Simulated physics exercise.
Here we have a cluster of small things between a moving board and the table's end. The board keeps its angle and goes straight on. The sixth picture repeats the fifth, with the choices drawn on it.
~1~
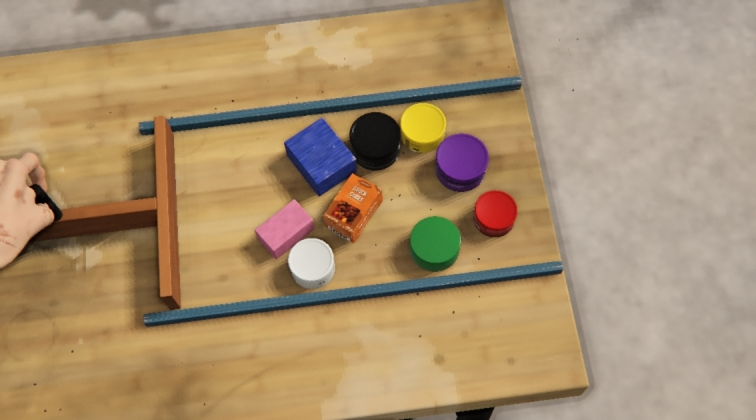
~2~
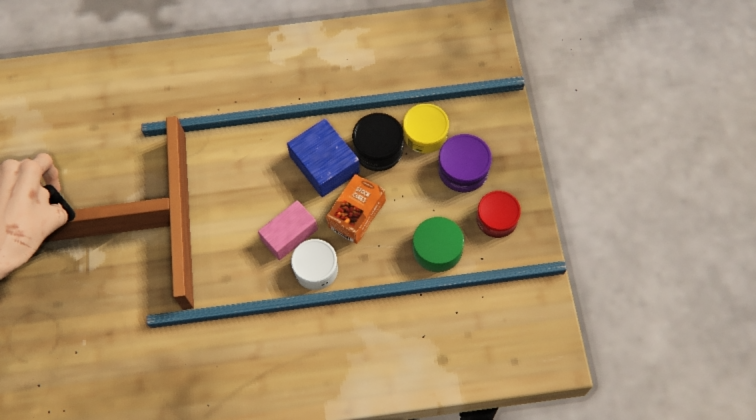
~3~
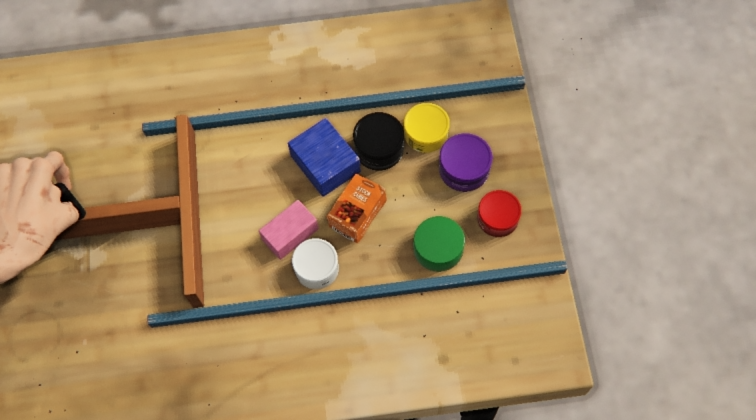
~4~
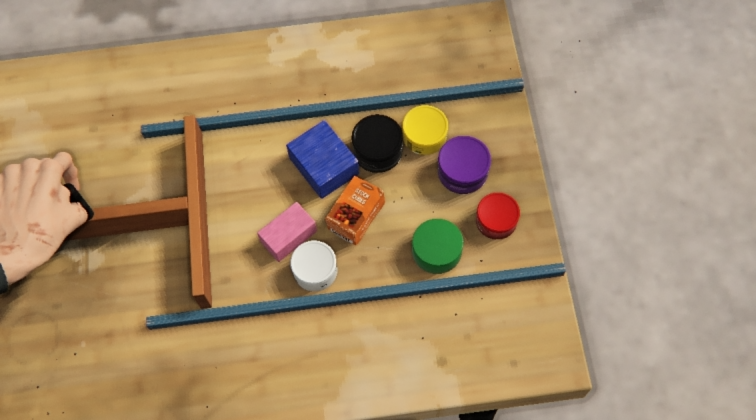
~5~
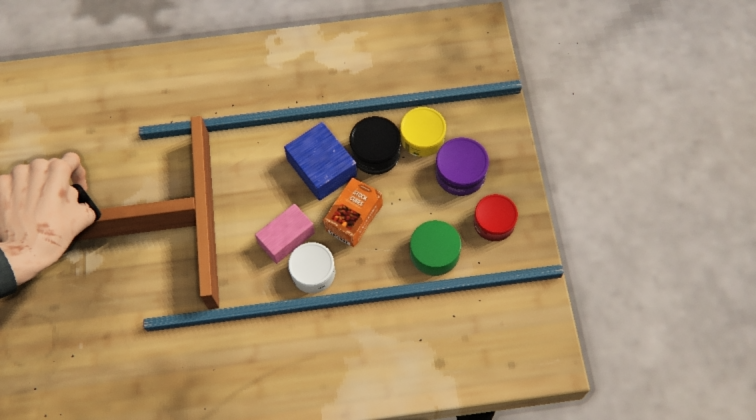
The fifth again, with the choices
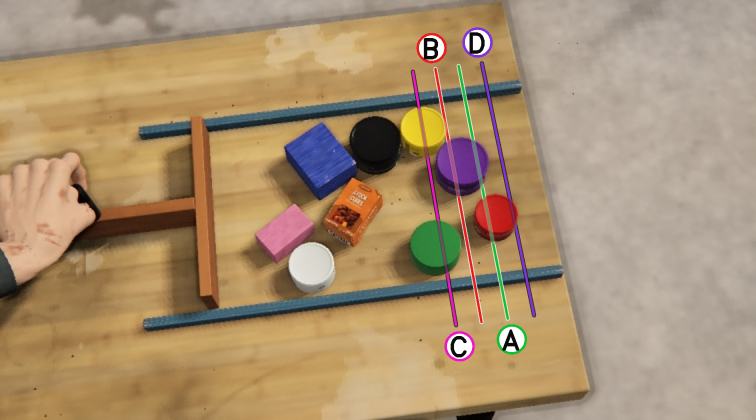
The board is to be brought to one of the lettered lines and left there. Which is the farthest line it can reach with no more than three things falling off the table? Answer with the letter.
Line B.
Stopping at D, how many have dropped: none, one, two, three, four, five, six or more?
By then, six or more.
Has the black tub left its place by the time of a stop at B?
Yes.
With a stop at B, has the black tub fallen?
By then, no.
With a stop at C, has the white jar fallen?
No.
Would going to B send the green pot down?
No.
On the marked copy, A at (482, 184); B at (457, 188); C at (433, 191); D at (506, 181).
Following B. Soon after the start, board (292, 190); white jar (330, 267); blue block (330, 161).
Later, board (385, 179); yellow tub (482, 112); red tub (504, 224).
In the end, board (454, 170); red tub over the edge; purple jar over the edge; two fallen.
As for the rest, A drops five; C is within the limit but short; D drops six.
